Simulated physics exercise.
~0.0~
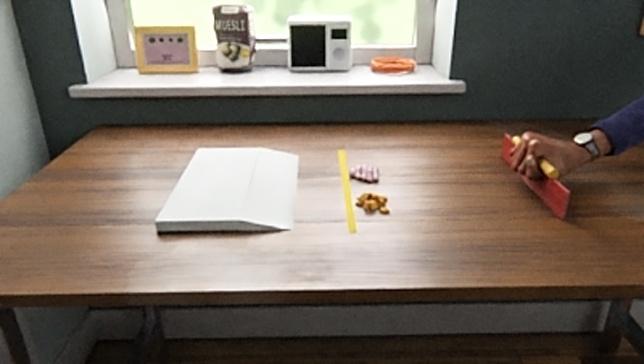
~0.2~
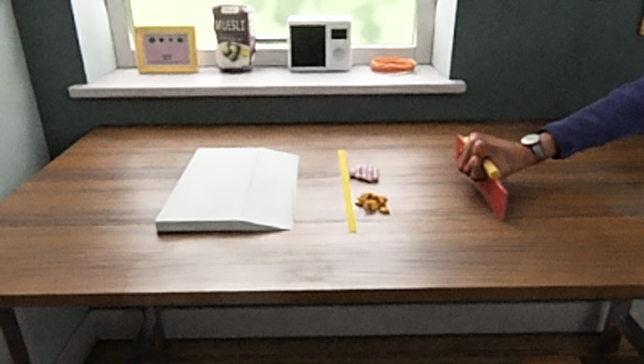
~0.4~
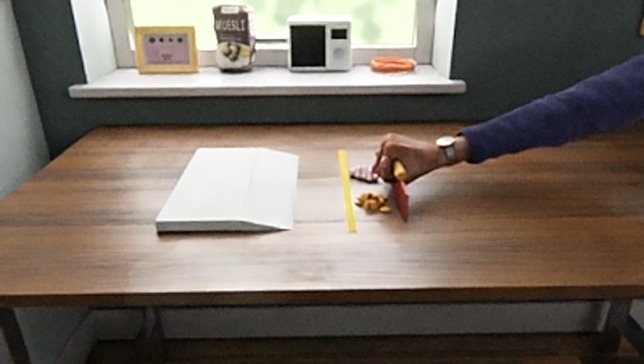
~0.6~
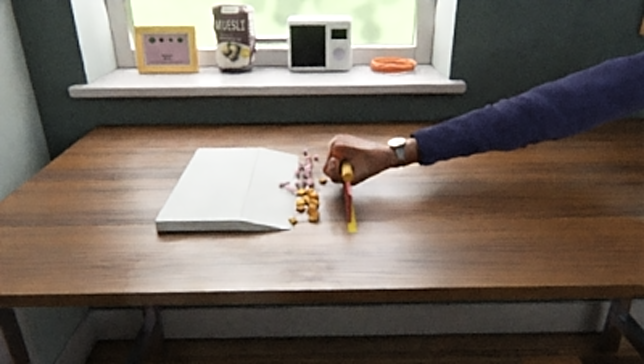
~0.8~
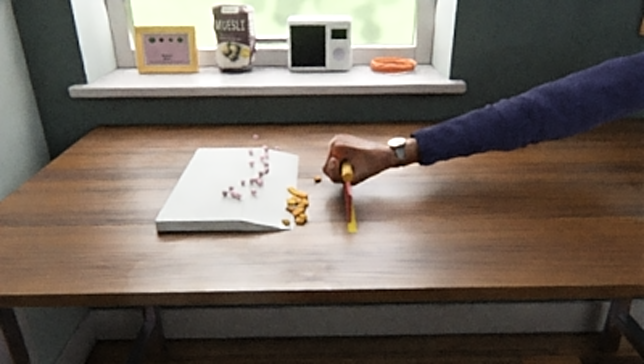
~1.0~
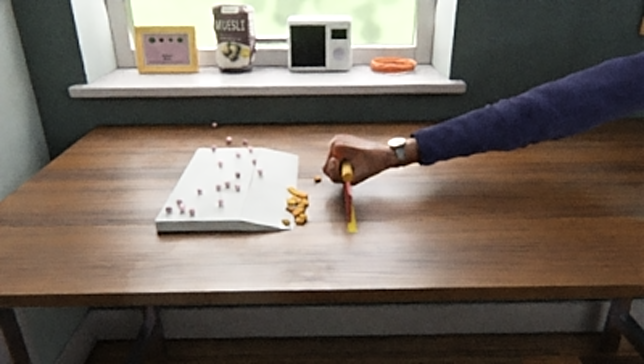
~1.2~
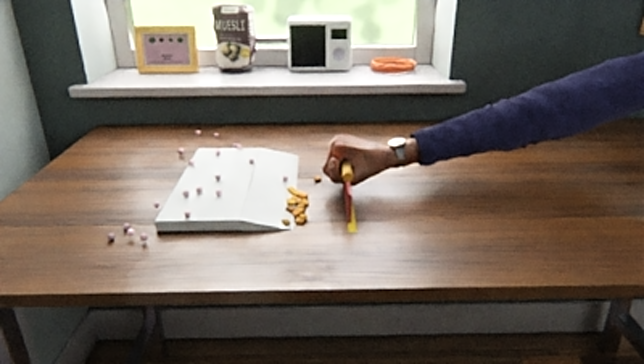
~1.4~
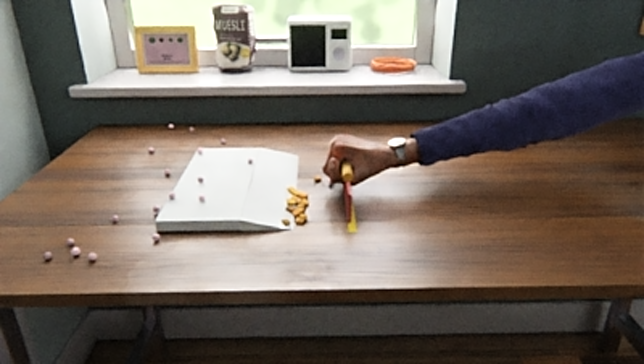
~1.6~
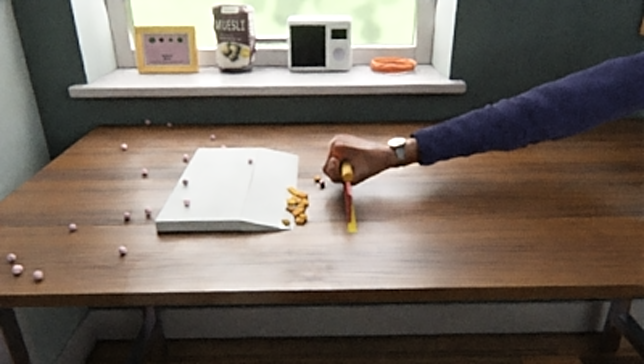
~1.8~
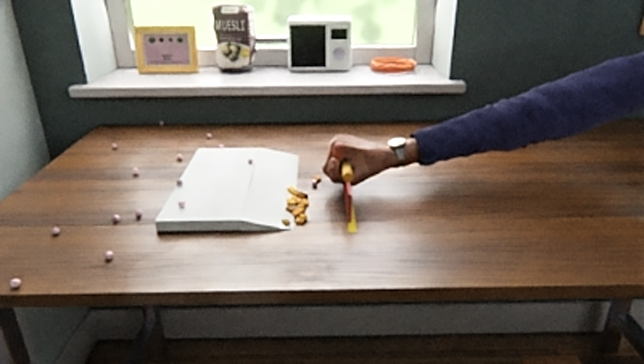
On a wooden table below a window, a hand sweeps a red scraper left into two small piles and stops at yellow tape; the pink bits scatter over the white sloping slab, most rolling beyond it, while the orange bits stay bunched at its near right edge.
